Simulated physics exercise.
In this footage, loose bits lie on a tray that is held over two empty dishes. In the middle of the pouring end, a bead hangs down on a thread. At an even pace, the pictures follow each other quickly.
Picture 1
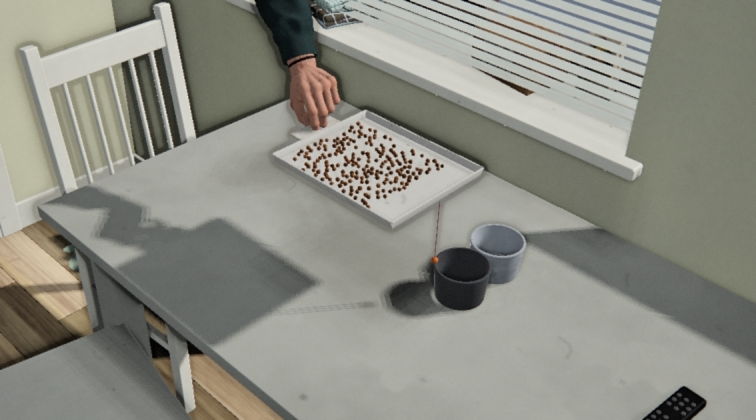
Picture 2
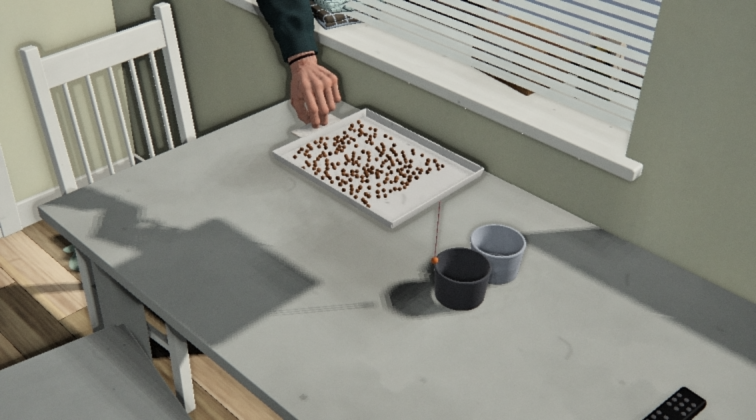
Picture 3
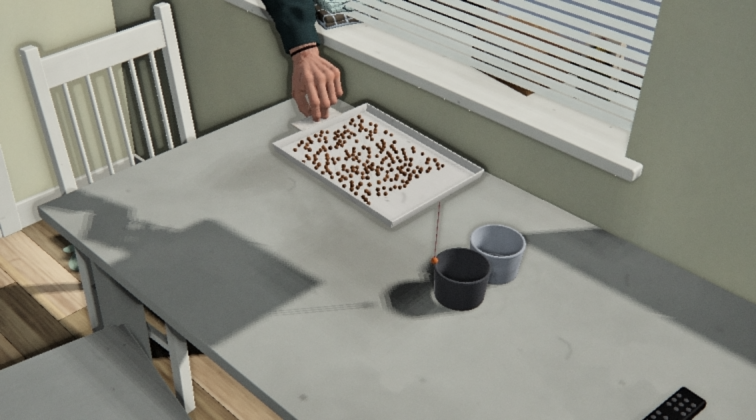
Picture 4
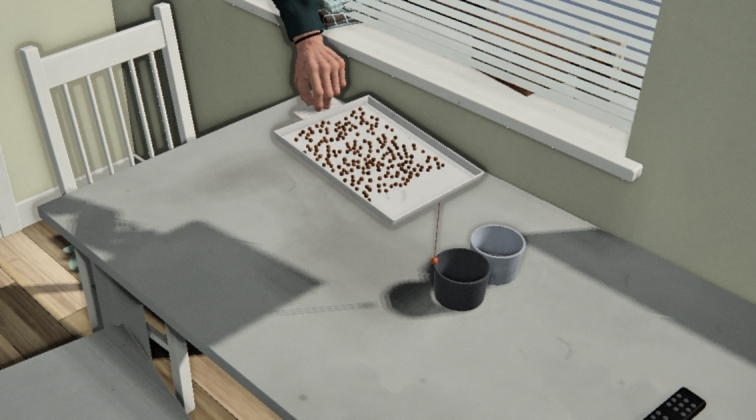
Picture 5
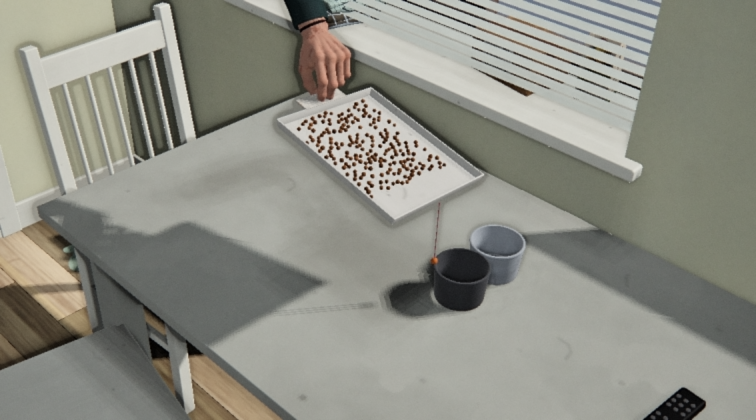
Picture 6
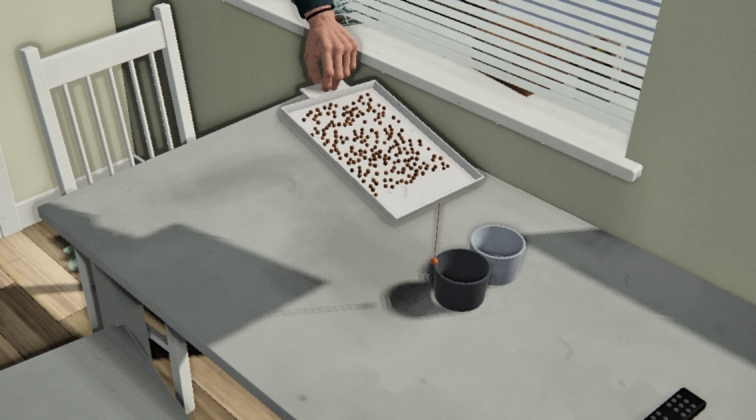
A hand slowly raises the far end of a white tray of small brown balls.
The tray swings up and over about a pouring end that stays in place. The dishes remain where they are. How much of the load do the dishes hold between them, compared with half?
By the end, the dishes are holding most of the load, I'd say.
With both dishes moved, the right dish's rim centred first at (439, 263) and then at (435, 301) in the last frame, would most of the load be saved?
One: Below a half. Two: Under half.
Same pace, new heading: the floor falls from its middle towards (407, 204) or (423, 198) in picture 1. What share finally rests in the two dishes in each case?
In order, 0 in a hundred and 20 in a hundred.
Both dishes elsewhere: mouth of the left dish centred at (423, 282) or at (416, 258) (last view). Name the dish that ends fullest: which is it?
First try: The right-side dish; second try: The right-side dish.
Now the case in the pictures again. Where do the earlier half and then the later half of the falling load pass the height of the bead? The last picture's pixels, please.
The first part passes (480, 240); everything after passes (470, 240).
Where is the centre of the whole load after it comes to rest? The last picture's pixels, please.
The centre settles at about (469, 280).
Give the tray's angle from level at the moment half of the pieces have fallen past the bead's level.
Roughly 95 degrees from level.
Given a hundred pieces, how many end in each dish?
Left dish 40 per cent; right dish 30 per cent.
Soon, tray tipped steeply; about two thirds on the tray; a small part in the left dish; a small part in the right dish; a stray few outside both; a small part in the air.
A while on, tray tipped past a quarter turn; a small part on the tray; about a quarter in the left dish; about a quarter in the right dish; a small part outside both; about a quarter in the air.
Towards the end, tray tipped past a quarter turn; about a third in the left dish; about a quarter in the right dish; about a third outside both.
Finally, tray tipped past a quarter turn; about a third in the left dish; about a quarter in the right dish; about a third outside both.
